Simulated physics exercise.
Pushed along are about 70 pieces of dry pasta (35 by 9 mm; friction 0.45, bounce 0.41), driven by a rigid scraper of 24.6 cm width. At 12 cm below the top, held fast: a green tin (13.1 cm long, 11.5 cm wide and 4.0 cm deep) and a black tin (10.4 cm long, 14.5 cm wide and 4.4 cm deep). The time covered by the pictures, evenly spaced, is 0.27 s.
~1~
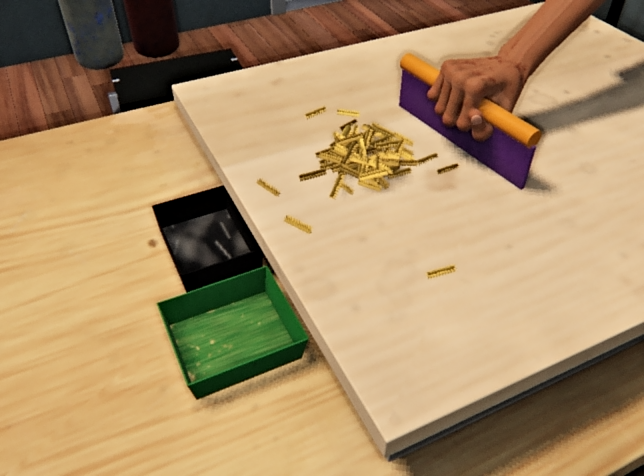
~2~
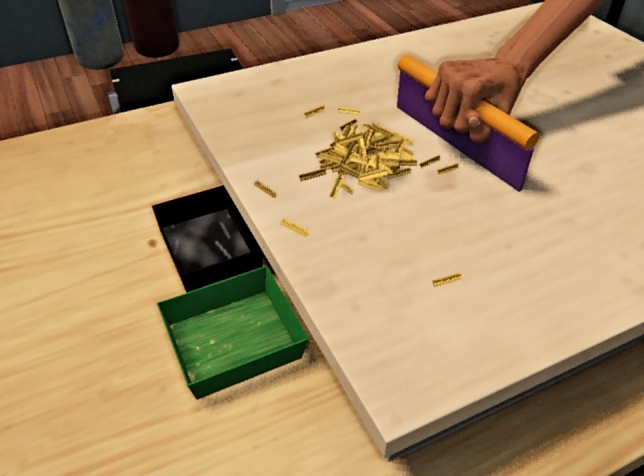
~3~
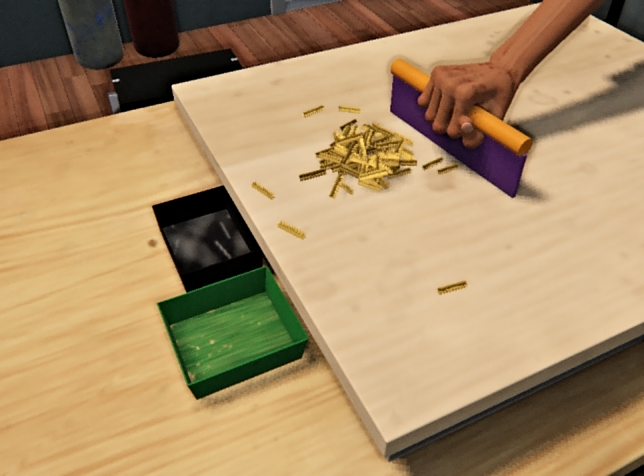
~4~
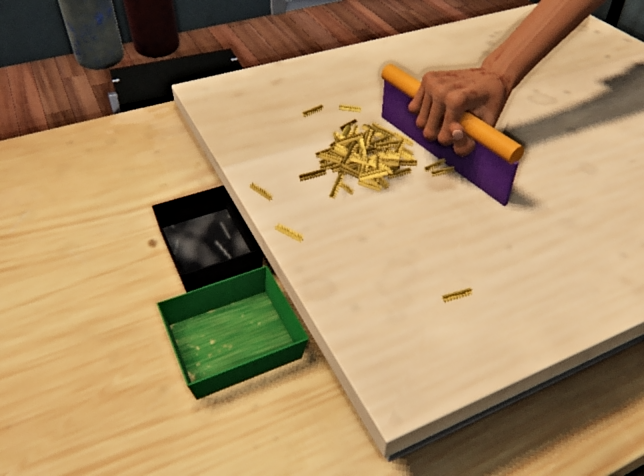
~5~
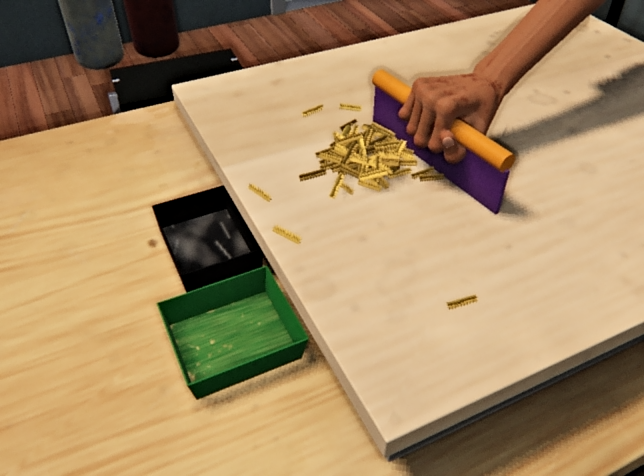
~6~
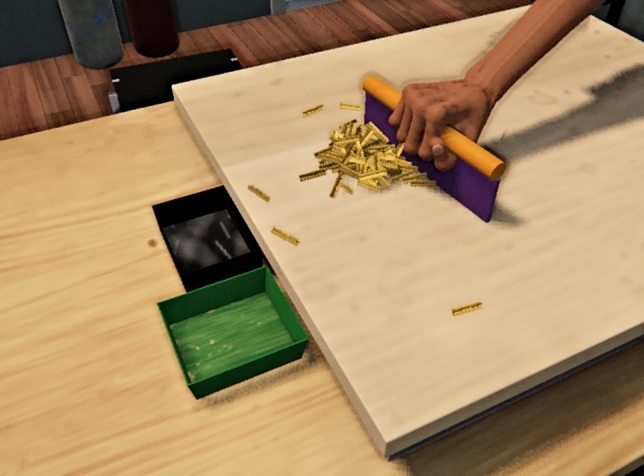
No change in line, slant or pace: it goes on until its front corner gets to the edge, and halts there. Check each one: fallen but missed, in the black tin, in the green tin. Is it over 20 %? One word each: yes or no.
Fallen but missed: No, black tin: No, green tin: Yes.
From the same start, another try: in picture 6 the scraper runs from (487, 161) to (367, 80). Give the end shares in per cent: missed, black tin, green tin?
Missed 10; black tin 65; green tin 5.
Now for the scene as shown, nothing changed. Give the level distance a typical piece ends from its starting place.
Some 26 centimetres.
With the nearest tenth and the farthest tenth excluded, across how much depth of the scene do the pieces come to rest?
I'd say some 22 centimetres.
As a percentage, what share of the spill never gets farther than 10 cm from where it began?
Roughly 15 per cent.
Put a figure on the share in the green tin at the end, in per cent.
55 per cent.
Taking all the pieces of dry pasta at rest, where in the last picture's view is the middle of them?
It settles with its middle around (226, 319).
Then, 0.29 s after the last picture, scraper 20 cm from its start, spill 18 cm wide; still on top 100 %.
Then, 0.59 s after the last picture, scraper 31 cm from its start, spill 25 cm wide; green tin 15 %, black tin 5 %, off the edge, not caught 15 %, still on top 65 %.
Then, 0.84 s after the last picture, scraper 32 cm from its start, spill 26 cm wide; green tin 55 %, black tin 10 %, off the edge, not caught 15 %, still on top 20 %.
In the end, green tin 55 %, black tin 10 %, fallen but missed 15 %, still on top 20 %.
